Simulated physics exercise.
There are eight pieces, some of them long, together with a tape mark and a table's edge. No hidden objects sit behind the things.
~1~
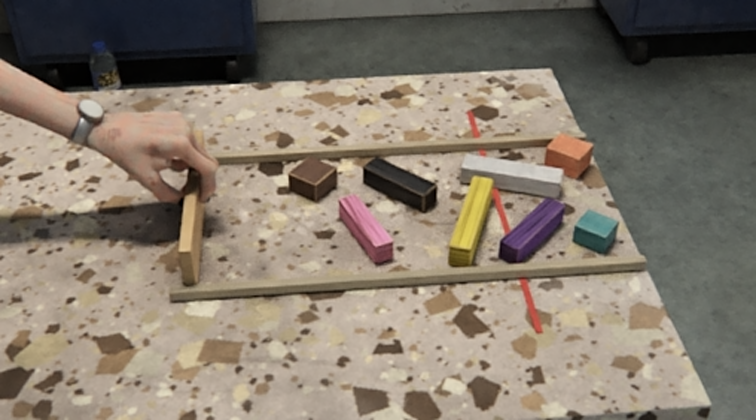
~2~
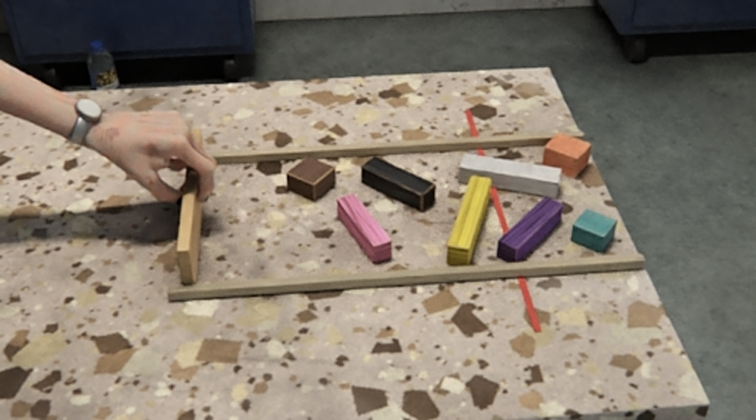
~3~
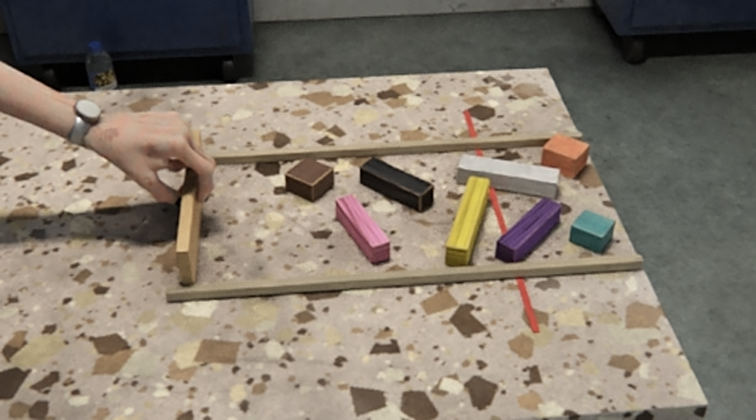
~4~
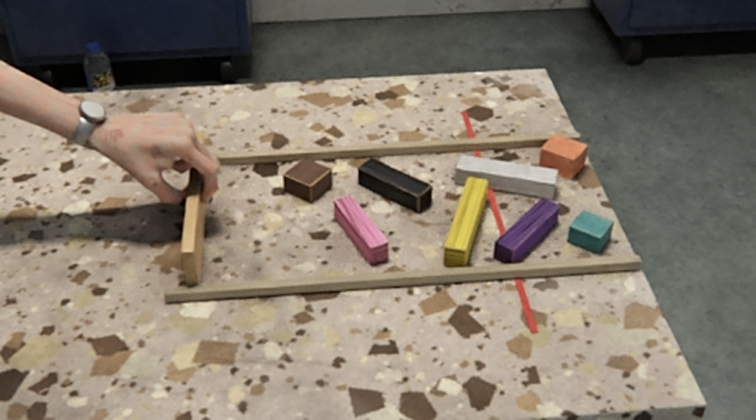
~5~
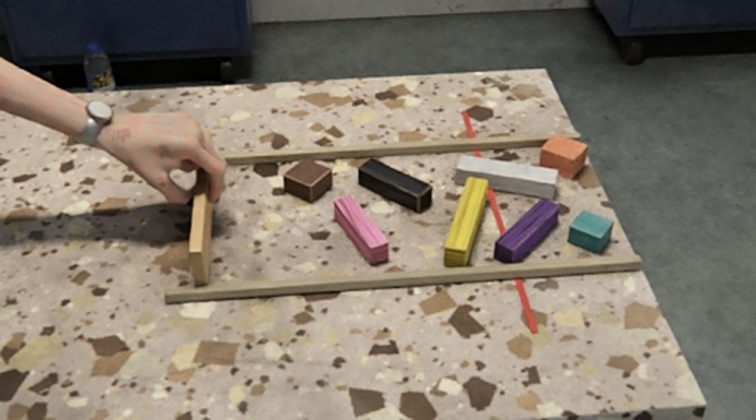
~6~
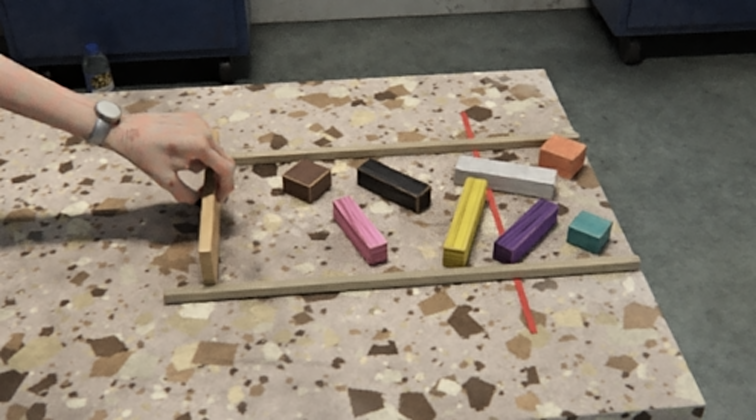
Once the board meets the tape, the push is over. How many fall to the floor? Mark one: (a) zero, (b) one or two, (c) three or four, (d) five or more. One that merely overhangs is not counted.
(a) zero.
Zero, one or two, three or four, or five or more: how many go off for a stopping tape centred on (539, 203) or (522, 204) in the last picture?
Either three or four; 1 or 2.
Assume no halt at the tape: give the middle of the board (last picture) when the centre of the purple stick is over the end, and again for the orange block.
I'd put it close to (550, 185), and close to (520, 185) for the other one.
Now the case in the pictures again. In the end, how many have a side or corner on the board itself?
The number is 2.
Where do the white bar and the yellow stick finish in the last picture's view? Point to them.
The white bar finishes at (592, 182); the yellow stick finishes at (545, 221).
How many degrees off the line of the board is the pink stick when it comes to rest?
It is near 0° out of line.
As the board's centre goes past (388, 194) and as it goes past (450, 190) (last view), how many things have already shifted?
At that stage 3; at the next, 6.
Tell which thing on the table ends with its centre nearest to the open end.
The one in question is the white bar.
Soon after, none off yet; orange block at rest near (562, 156); turquoise block at rest near (589, 232); purple stick at rest near (526, 231).
Then, none off yet; orange block at rest near (562, 156); turquoise block at rest near (589, 232); purple stick moving near (537, 232).
At rest, the number that fall off is zero.
